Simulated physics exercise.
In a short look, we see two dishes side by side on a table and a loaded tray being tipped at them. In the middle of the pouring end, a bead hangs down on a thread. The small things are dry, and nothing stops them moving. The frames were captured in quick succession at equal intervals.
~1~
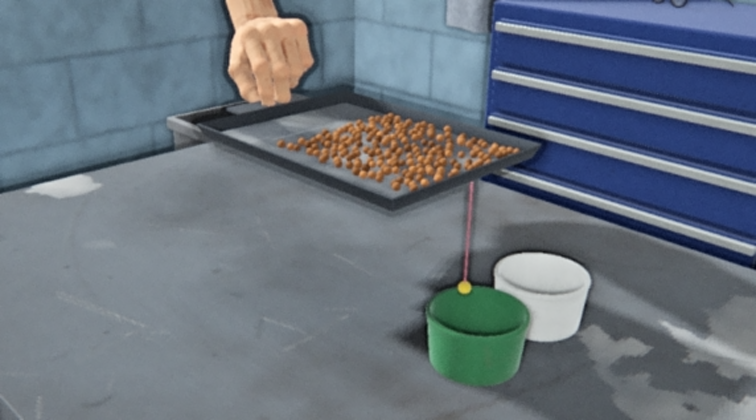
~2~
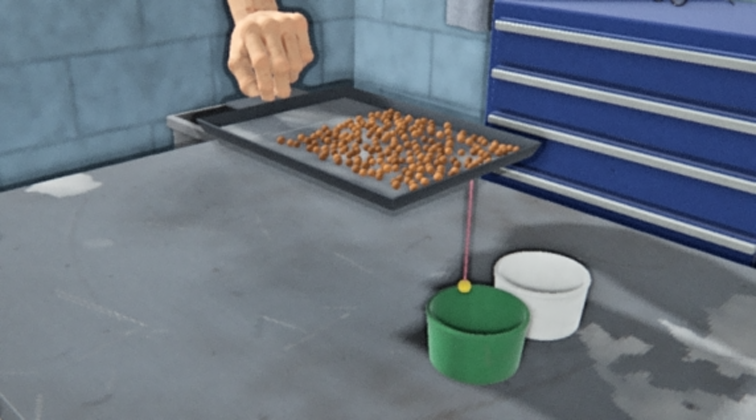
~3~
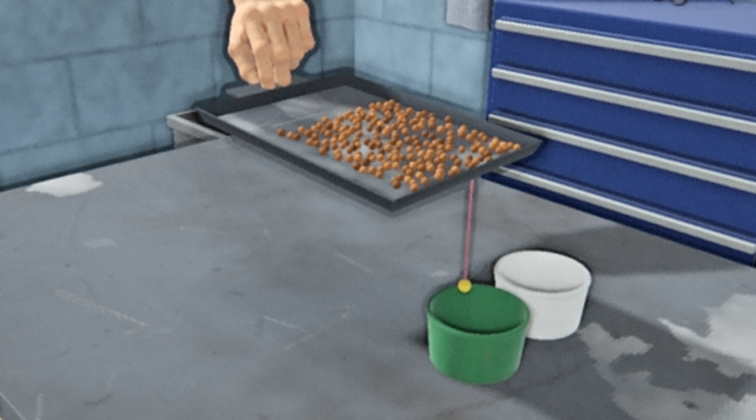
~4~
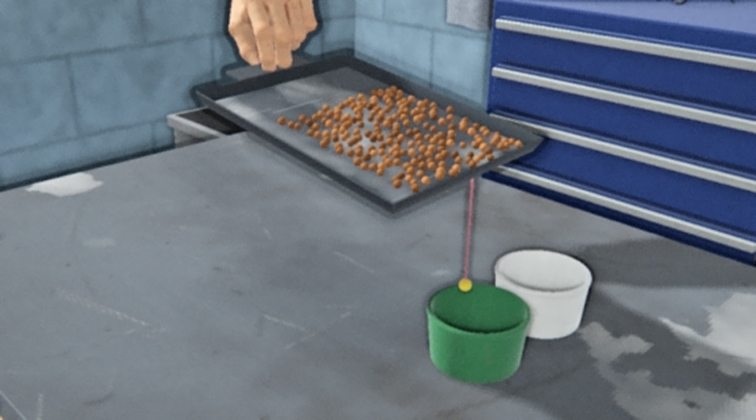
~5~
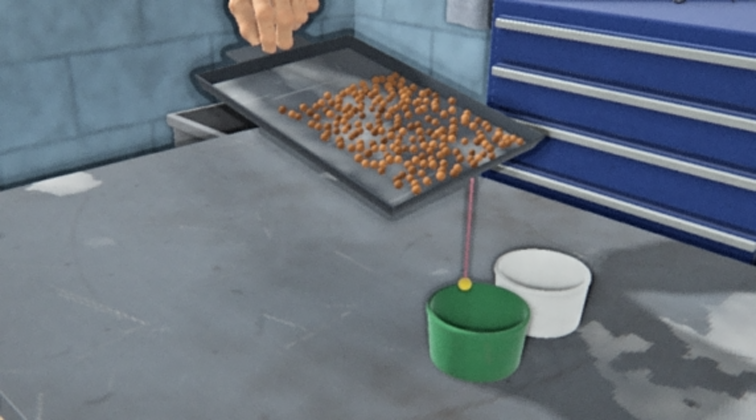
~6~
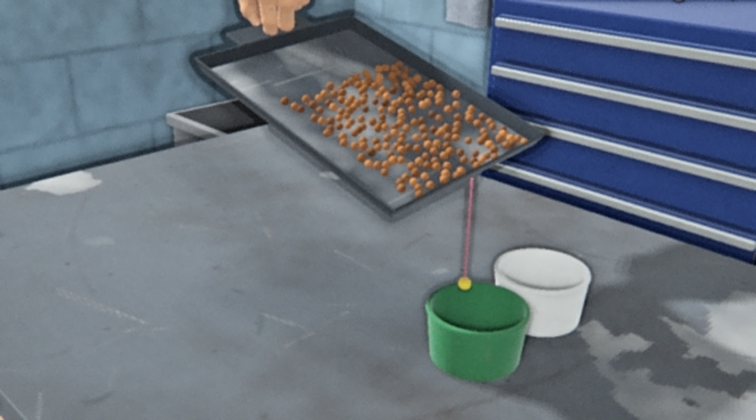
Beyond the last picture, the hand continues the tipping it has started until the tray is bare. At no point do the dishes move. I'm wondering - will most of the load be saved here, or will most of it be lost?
Well, most of the load misses the dishes, as it turns out.
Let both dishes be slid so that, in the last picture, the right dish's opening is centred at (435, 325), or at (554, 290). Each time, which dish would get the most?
First try: The right-side dish; second try: The left-side dish.
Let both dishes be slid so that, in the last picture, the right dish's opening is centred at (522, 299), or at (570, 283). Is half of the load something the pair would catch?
Taking the tries in order: A major share, followed by a minor share.
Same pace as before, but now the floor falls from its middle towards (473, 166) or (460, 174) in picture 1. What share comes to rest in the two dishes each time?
In turn 90 and 70 in a hundred.
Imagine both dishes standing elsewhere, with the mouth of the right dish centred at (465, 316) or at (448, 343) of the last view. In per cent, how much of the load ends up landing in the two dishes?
First position: Some 90 %; second position: Some 70 %.
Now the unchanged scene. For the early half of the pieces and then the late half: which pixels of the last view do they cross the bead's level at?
Near (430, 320) and later near (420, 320).
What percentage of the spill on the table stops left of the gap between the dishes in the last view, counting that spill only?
It comes to about 80 percent.
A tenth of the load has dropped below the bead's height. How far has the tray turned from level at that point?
I'd say it is tilted about 60°.
Just after the last frame, tray tipped steeply; roughly two thirds on the tray; just a few in the left dish; about a tenth outside both; about a tenth in the air.
A moment on, tray tipped past a quarter turn; roughly a quarter in the left dish; the larger part outside both; just a few in the air.
Further on, tray tipped past a quarter turn; roughly a quarter in the left dish; the larger part outside both.
When it is over, tray tipped past a quarter turn; roughly a quarter in the left dish; not one in the right dish; the larger part outside both.
